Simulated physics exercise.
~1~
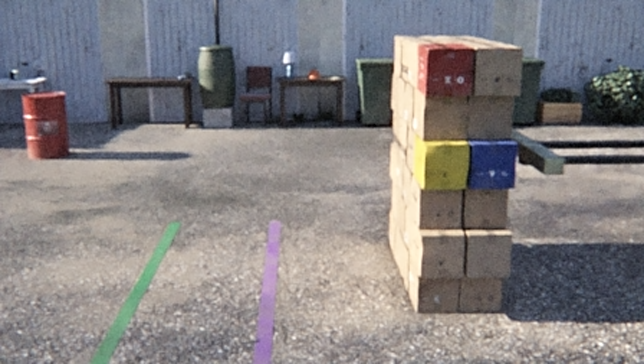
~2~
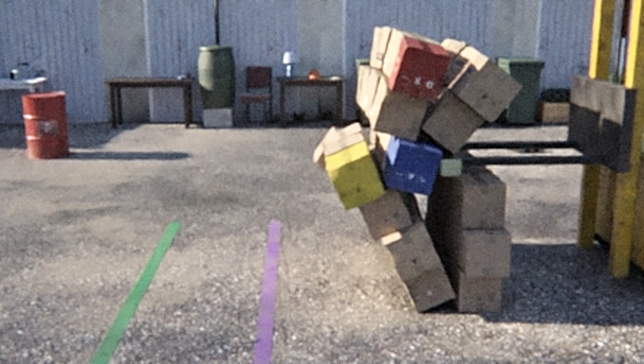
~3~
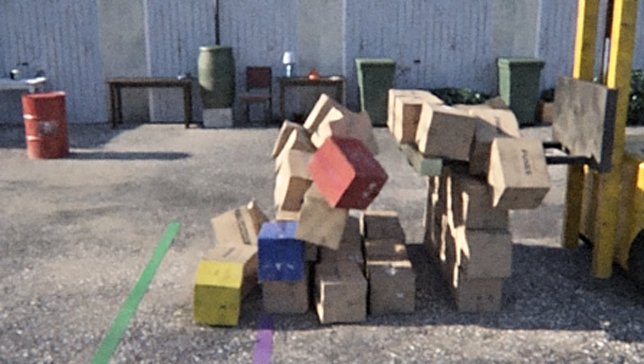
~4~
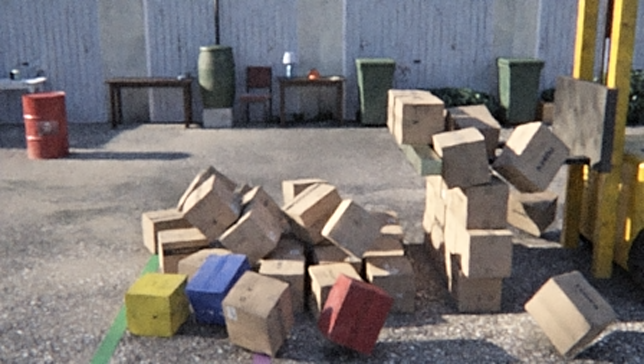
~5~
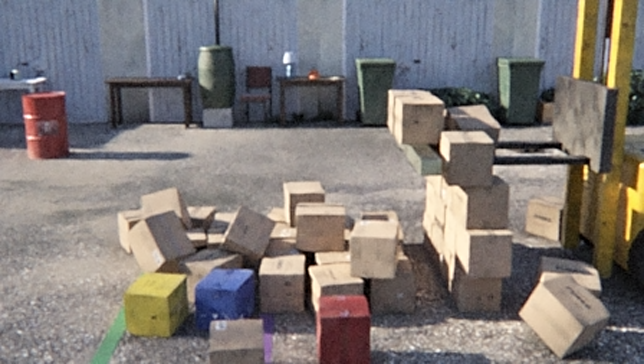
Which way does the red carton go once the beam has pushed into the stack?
It moves down, dropping from the top of the stack to the ground at the front of the heap.
